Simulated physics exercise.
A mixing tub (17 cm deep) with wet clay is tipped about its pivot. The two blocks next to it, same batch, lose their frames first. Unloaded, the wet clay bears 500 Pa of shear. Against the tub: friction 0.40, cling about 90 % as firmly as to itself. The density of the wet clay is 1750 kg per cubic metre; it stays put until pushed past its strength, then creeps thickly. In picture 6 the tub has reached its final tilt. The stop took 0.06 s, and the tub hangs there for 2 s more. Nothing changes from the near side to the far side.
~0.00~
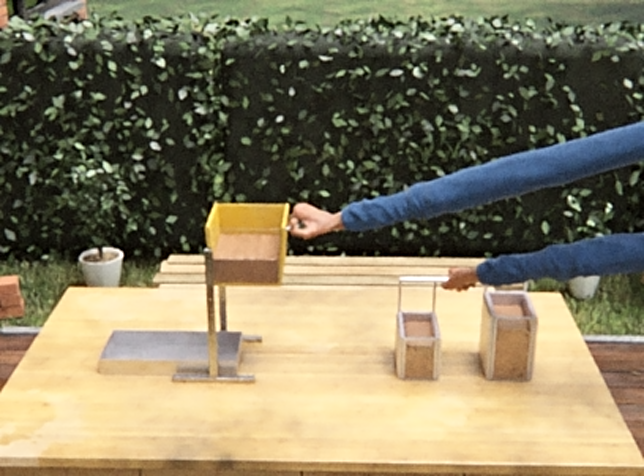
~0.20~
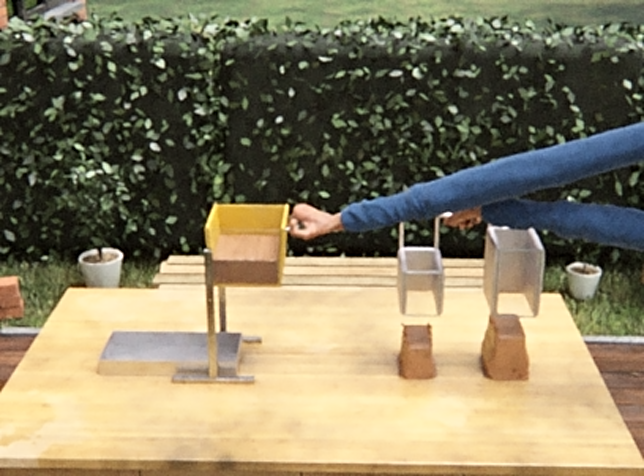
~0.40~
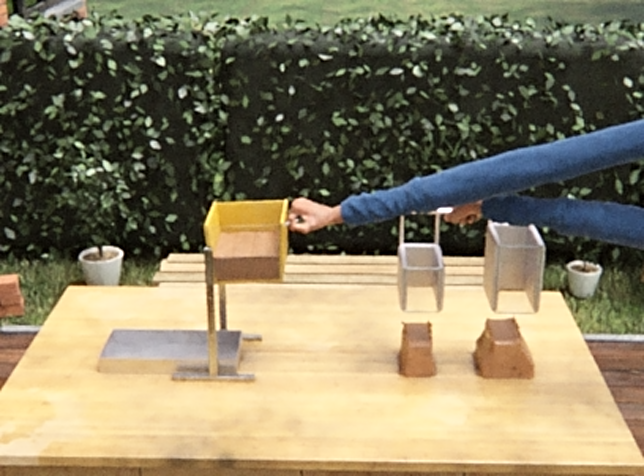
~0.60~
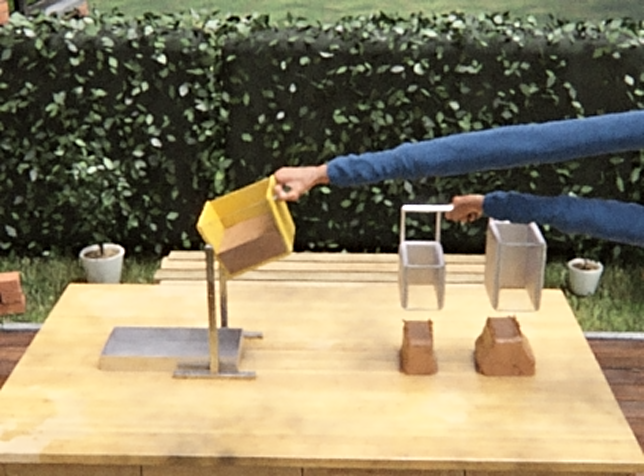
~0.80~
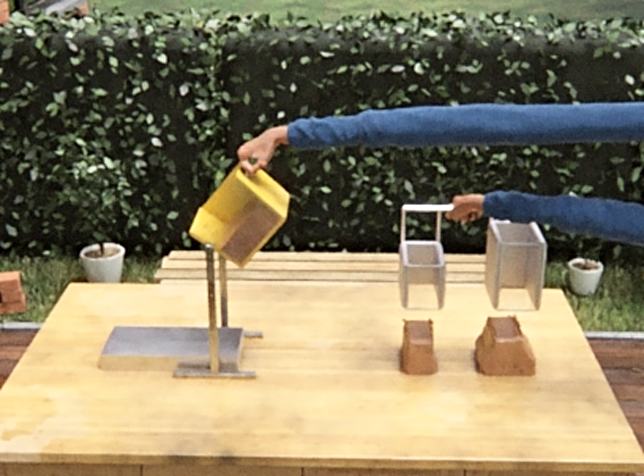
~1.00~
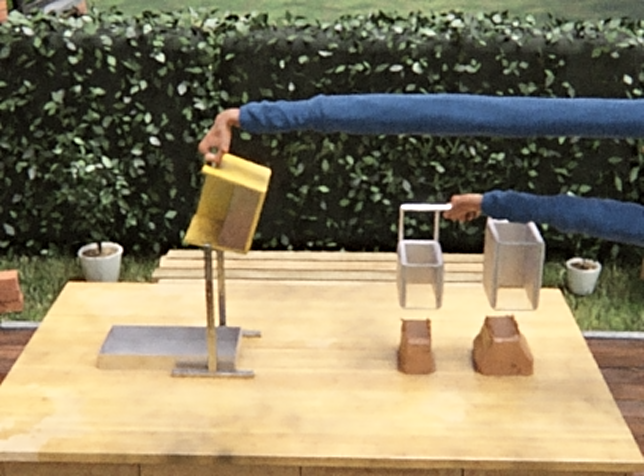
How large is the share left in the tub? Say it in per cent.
About 100 %.
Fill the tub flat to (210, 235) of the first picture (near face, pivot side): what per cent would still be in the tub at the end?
It would be near 100 %.
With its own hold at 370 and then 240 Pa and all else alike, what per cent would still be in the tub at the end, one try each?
In that order: 100 %, 100 %.
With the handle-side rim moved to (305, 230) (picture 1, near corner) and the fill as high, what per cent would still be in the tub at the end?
Then about 100 %.
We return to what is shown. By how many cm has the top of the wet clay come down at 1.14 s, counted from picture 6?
Some 0 cm.
By 1.14 s, the tub is at 74 degrees and holds 100 %.
By 1.31 s, the tub is at 74 degrees and holds 100 %.
By 1.48 s, the tub is at 74 degrees and holds 100 %.
By 1.65 s, the tub is at 74 degrees and holds 100 %.
By 3.00 s, at the end, the tub is at 74 degrees and holds 100 %.
